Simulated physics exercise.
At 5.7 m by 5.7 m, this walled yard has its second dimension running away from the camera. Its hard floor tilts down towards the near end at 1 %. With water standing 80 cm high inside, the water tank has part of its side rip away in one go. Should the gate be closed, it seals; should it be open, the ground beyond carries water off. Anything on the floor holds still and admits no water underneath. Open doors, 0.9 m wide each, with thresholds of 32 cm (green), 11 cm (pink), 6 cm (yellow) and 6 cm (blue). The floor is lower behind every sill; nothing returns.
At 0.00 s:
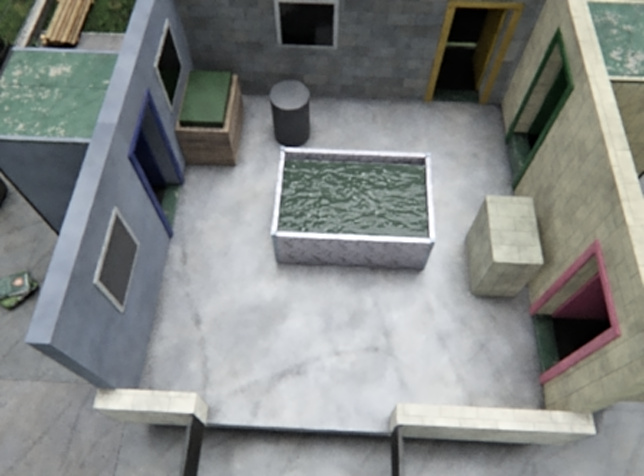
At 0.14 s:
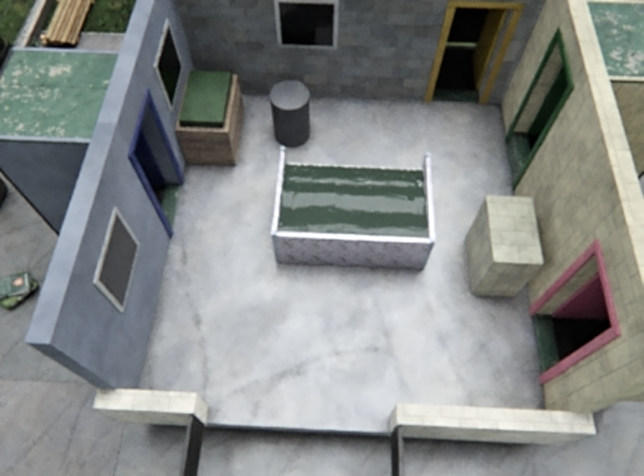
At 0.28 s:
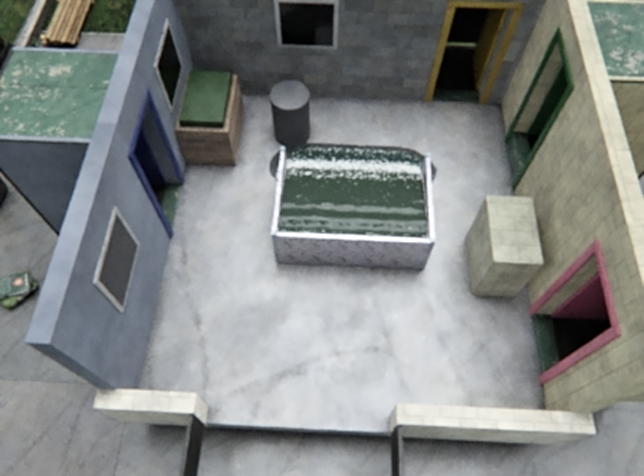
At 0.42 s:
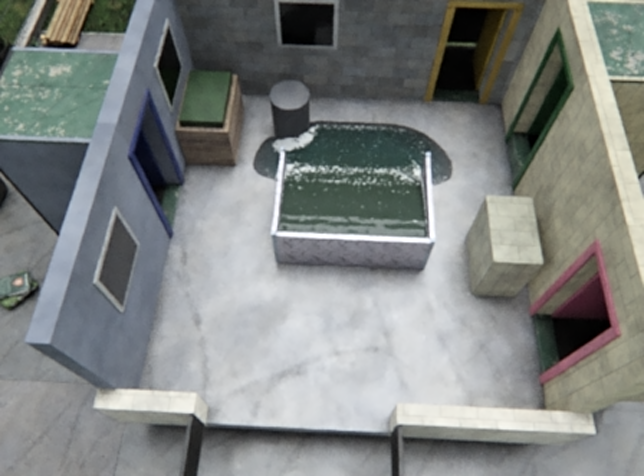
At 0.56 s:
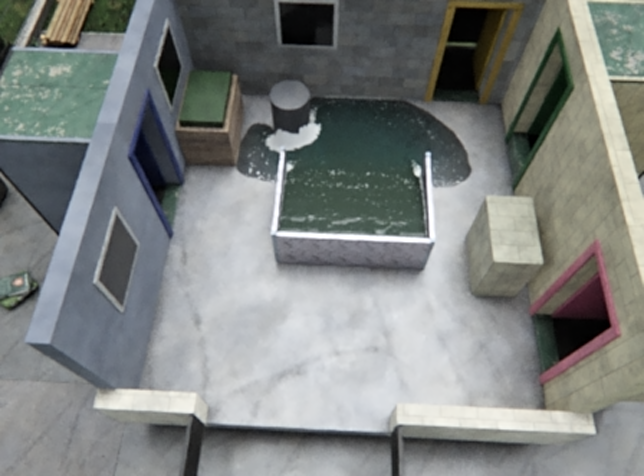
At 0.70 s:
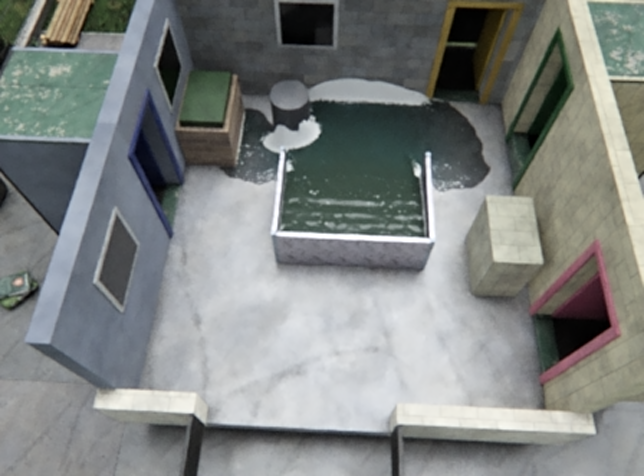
A rectangular tank of dark green water stands in the middle of a pale-floored walled yard, seen from high above by a camera that stays still. Around it are a dark grey cylinder, a green-topped box, a pale block, and blue, yellow, green and pink doorways. The tank's far side opens, and water pours out behind it, surrounds the cylinder with white foam and spreads to the back wall.
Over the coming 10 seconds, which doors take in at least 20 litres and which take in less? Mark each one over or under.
Green door - under; pink door - under; yellow door - over; blue door - under.
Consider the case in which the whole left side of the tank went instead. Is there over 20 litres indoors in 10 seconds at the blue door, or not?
Against the limit, blue exceeds it.
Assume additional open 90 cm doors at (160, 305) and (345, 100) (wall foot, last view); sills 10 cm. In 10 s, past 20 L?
Well, the first is shy of the mark and the second is beyond the mark.
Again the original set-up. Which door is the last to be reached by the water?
The pink door is last.
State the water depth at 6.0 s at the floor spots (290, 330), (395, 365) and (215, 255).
1, 3 and 3 cm.
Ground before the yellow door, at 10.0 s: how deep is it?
About 5.5 centimetres.
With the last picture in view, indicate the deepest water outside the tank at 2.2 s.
You'll find it around (210, 96).
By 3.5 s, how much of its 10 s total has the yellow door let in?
Estimate: Around 60 per cent.
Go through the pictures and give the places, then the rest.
The first frame shows still water, 80 cm deep, in the water tank at (354, 196).
In the second frame, the front is at a hidden place, 1.2 m from the gap on the water tank's far side; 0.4 m2 of floor is under water; 80 cm left at the back of the water tank.
In the third frame, the front is at (277, 159), 1.4 m from the gap on the water tank's far side; 1.8 m2 of floor is under water; 73 cm left at the back of the water tank.
In the fourth frame, water pours out on the water tank's far side and has run 1.7 m, to (269, 142); typically 14 cm deep outside, 68 cm at the water tank's back.
In the fifth frame, water pours out on the water tank's far side and has run 2.1 m, to (254, 131); typically 11 cm deep outside, 66 cm at the water tank's back.
In the sixth frame, the front is at (444, 103), 2.6 m from the gap on the water tank's far side; 6.2 m2 of floor is under water; 58 cm left at the back of the water tank.
After 1.4 s water covers 30 % of the floor and is deepest (53 cm) near (344, 102); green door 4 cm at the sill, 0 L in, pink door not reached, yellow door 20 cm at the sill, 25 L in, blue door not reached.
After 2.2 s water covers 40 % of the floor and is deepest (50 cm) near (210, 96); green door 23 cm at the sill, 0 L in, pink door not reached, yellow door 16 cm at the sill, 77 L in, blue door 3 cm at the sill, 0 L in.
After 3.5 s water covers 65 % of the floor and is deepest (33 cm) near (506, 235); green door 19 cm at the sill, 0 L in, pink door 6 cm at the sill, 0 L in, yellow door 17 cm at the sill, 148 L in, blue door 4 cm at the sill, 0 L in.
After 6.0 s water covers 85 % of the floor and is deepest (18 cm) near (138, 401); green door 13 cm at the sill, 0 L in, pink door 3 cm at the sill, 0 L in, yellow door 12 cm at the sill, 216 L in, blue door 2 cm at the sill, 3 L in.
After 10.0 s water covers 95 % of the floor and is deepest (12 cm) near (199, 103); green door 8 cm at the sill, 0 L in, pink door 6 cm at the sill, 0 L in, yellow door 6 cm at the sill, 249 L in, blue door 4 cm at the sill, 3 L in.
